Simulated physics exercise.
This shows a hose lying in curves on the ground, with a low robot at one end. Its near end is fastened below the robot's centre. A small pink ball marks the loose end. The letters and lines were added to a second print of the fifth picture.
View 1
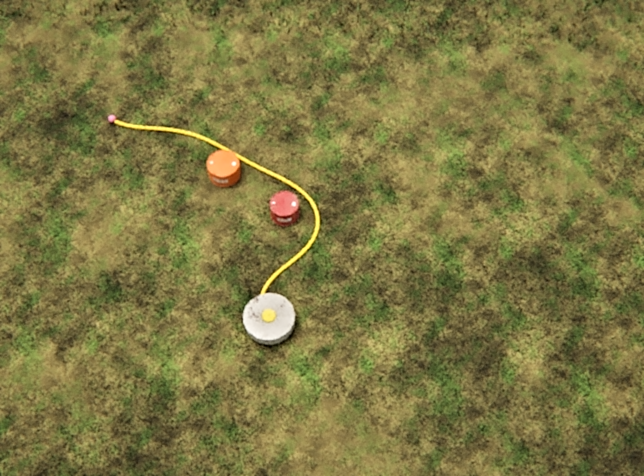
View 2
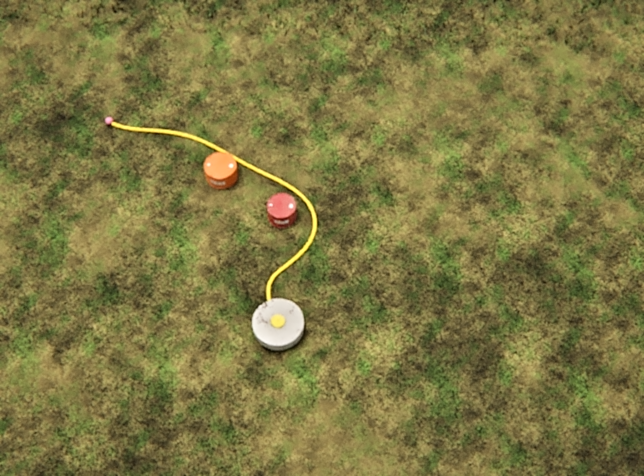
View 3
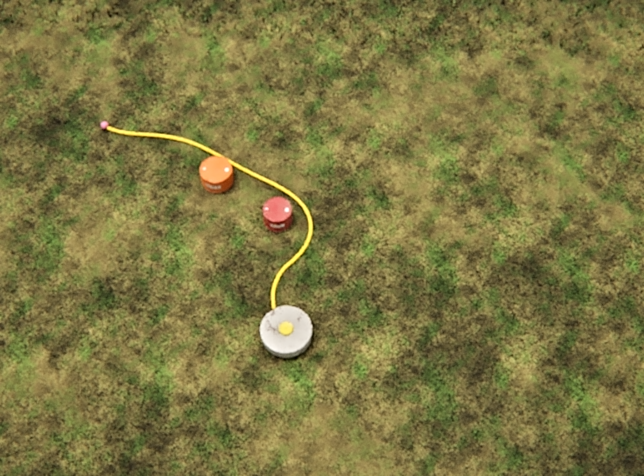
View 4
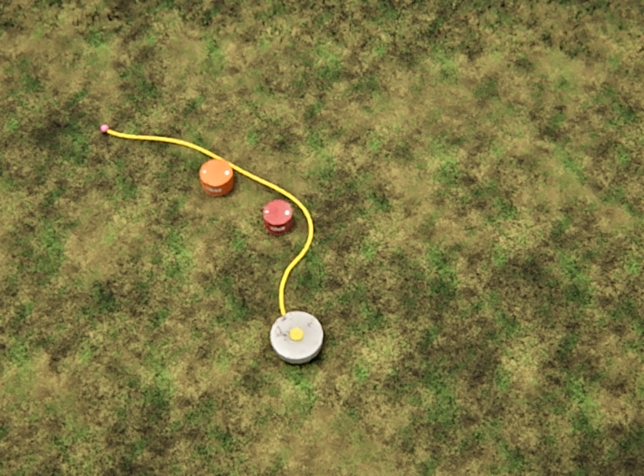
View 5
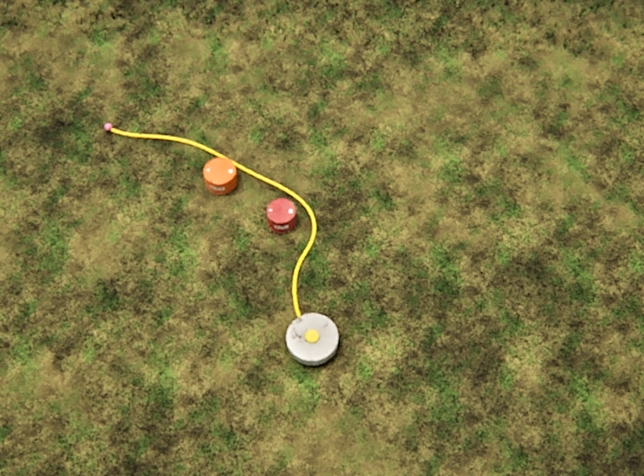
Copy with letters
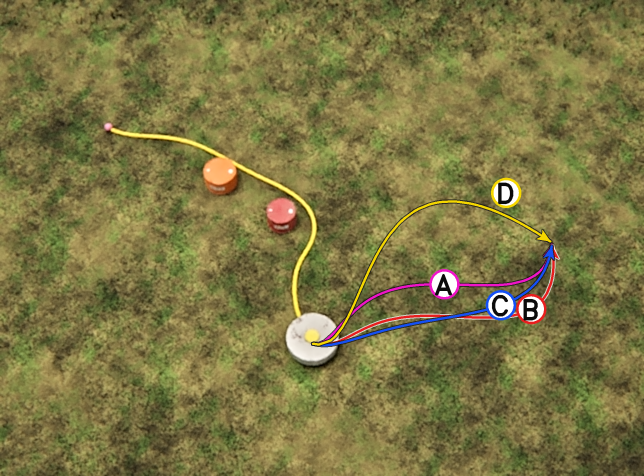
A round white robot with a yellow centre slid a short way right and slightly down the mossy ground, drawing the near end of a curving yellow hose along past orange and red tubs.
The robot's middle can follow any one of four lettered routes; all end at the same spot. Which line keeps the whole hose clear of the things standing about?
Everything stays clear on D.
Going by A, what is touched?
It meets the orange tub.
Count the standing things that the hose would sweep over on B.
Two.
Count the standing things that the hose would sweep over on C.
It sweeps two.
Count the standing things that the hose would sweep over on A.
In all, one.
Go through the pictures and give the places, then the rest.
Red tub (285, 209); robot (269, 320); free end (112, 119), in the first picture.
Robot (278, 325); free end (109, 121), in the second picture.
Robot (287, 332); red tub (278, 214), in the third picture.
Robot (297, 338); orange tub (217, 177), in the fourth picture.
Robot (312, 340); free end (109, 127); orange tub (221, 176); red tub (281, 216), in the fifth picture.
On the marked copy, A from (313, 344) via (438, 284) to (552, 244); B from (313, 344) via (458, 317) to (553, 246); C from (313, 344) via (453, 317) to (552, 246); D from (313, 344) via (401, 222) to (550, 242).
Taking D. A third of the way, robot (378, 249), middle of the hose (275, 185), free end (109, 127).
Two thirds of the way, robot (473, 199), middle of the hose (276, 185), free end (109, 127).
When it is over, robot (554, 238), middle of the hose (358, 188), free end (178, 144); nothing has been touched.
As for the rest, A meets the orange tub; B meets the orange tub and red tub; C meets the orange tub and red tub.
